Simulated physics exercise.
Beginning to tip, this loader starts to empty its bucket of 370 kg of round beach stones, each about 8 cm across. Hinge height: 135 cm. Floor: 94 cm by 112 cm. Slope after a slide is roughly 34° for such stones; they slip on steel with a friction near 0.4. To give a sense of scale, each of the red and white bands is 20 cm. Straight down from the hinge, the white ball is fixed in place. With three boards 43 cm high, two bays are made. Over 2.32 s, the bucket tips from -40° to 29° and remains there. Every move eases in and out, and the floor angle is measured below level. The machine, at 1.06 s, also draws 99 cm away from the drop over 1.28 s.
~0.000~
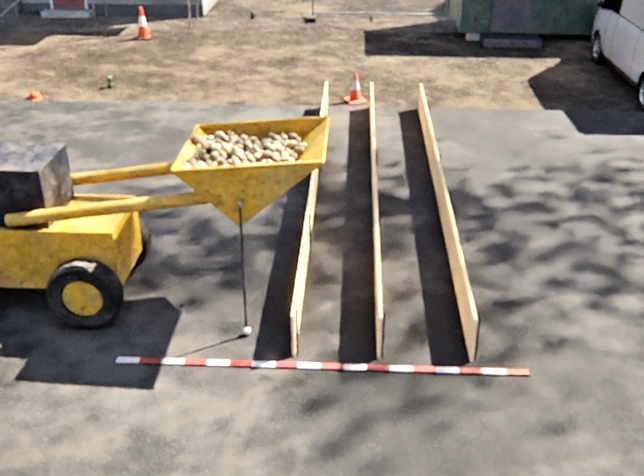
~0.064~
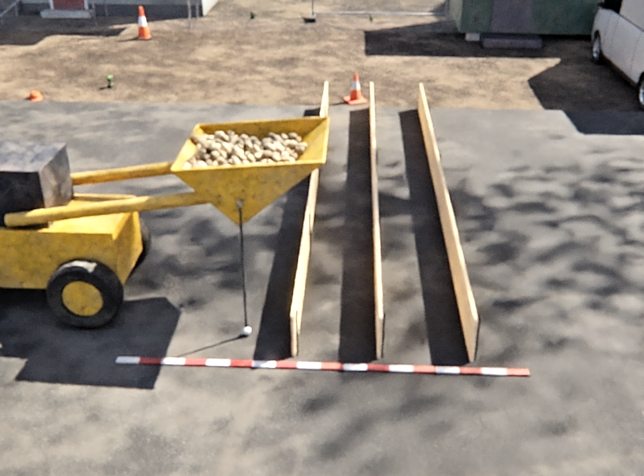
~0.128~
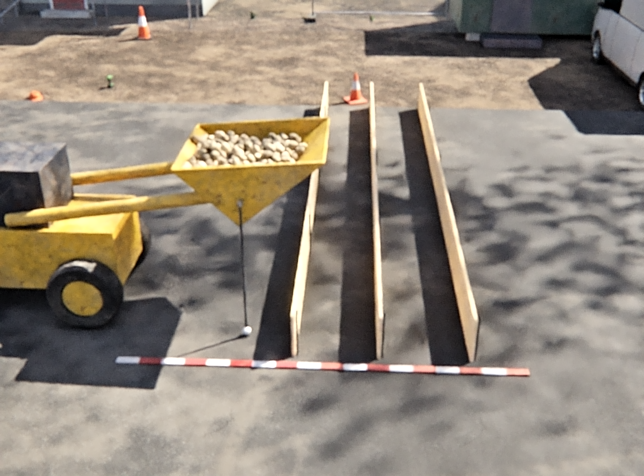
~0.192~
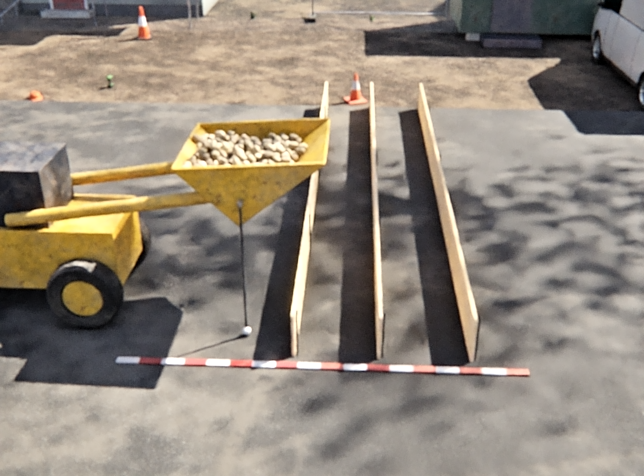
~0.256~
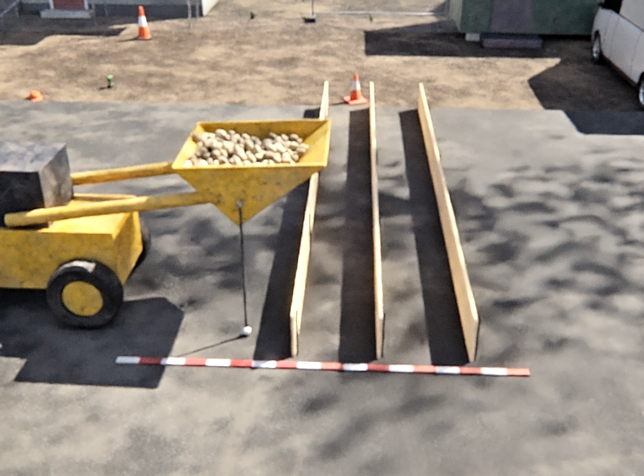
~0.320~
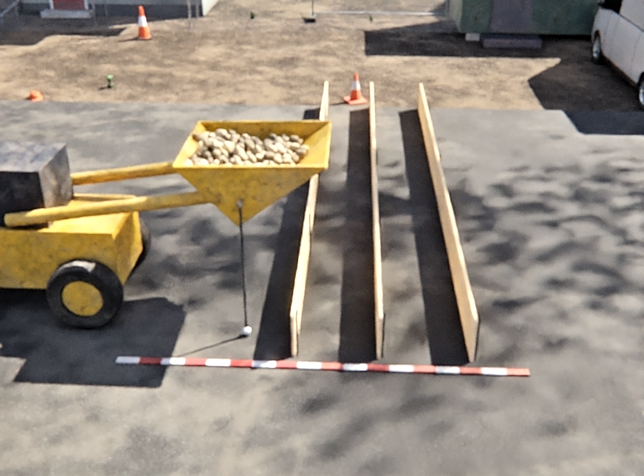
A yellow loader on the left barely moves, its raised bucket of pale, rounded stones shifting very slightly while the stones stay heaped inside. It stands on grey, shadow-dappled paving, seen from above by a still camera, with bare brown ground, orange cones and a white vehicle behind. Three upright wooden boards run away from the viewer right of centre, behind a red and white banded pole, all motionless.
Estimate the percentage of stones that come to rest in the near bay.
I would say roughly 5 per cent.
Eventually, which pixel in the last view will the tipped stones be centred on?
(263, 296).
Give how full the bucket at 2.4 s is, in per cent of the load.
Around 35 per cent, still inside.
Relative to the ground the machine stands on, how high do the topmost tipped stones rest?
It rests some 28 cm higher than the ground the machine stands on.
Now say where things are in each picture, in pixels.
In the first picture, lip at (323, 162), floor tilted -40°, highest stones at (238, 143).
In the second picture, the bucket is at -40°, its lip at (323, 162); the top of the load is at (238, 143); the stones move at 0.0 m/s on average.
In the third picture, the bucket is at -39°, its lip at (324, 163); the top of the load is at (232, 142); the stones move at 0.0 m/s on average.
In the fourth picture, the bucket is at -39°, its lip at (324, 164); the top of the load is at (224, 141); the stones move at 0.1 m/s on average.
In the fifth picture, lip at (325, 165), floor tilted -38°, highest stones at (215, 141); the stones move at 0.1 m/s on average.
In the sixth picture, the bucket is at -36°, its lip at (326, 167); the top of the load is at (214, 139); the stones move at 0.1 m/s on average.
After 1.7 s the floor is at 18°; 83 % in the bucket, 14 % short of the bays, 3 % in the near bay; the foremost stones are at (309, 244).
After 2.4 s the floor is at 29°; 36 % in the bucket, 60 % short of the bays, 4 % in the near bay; the foremost stones are at (346, 302).
After 2.8 s the floor is at 29°; 16 % in the bucket, 81 % short of the bays, 4 % in the near bay; the foremost stones are at (348, 302).
After 5.5 s the floor is at 29°; 0 % in the bucket, 96 % short of the bays, 4 % in the near bay; the foremost stones are at (348, 302).
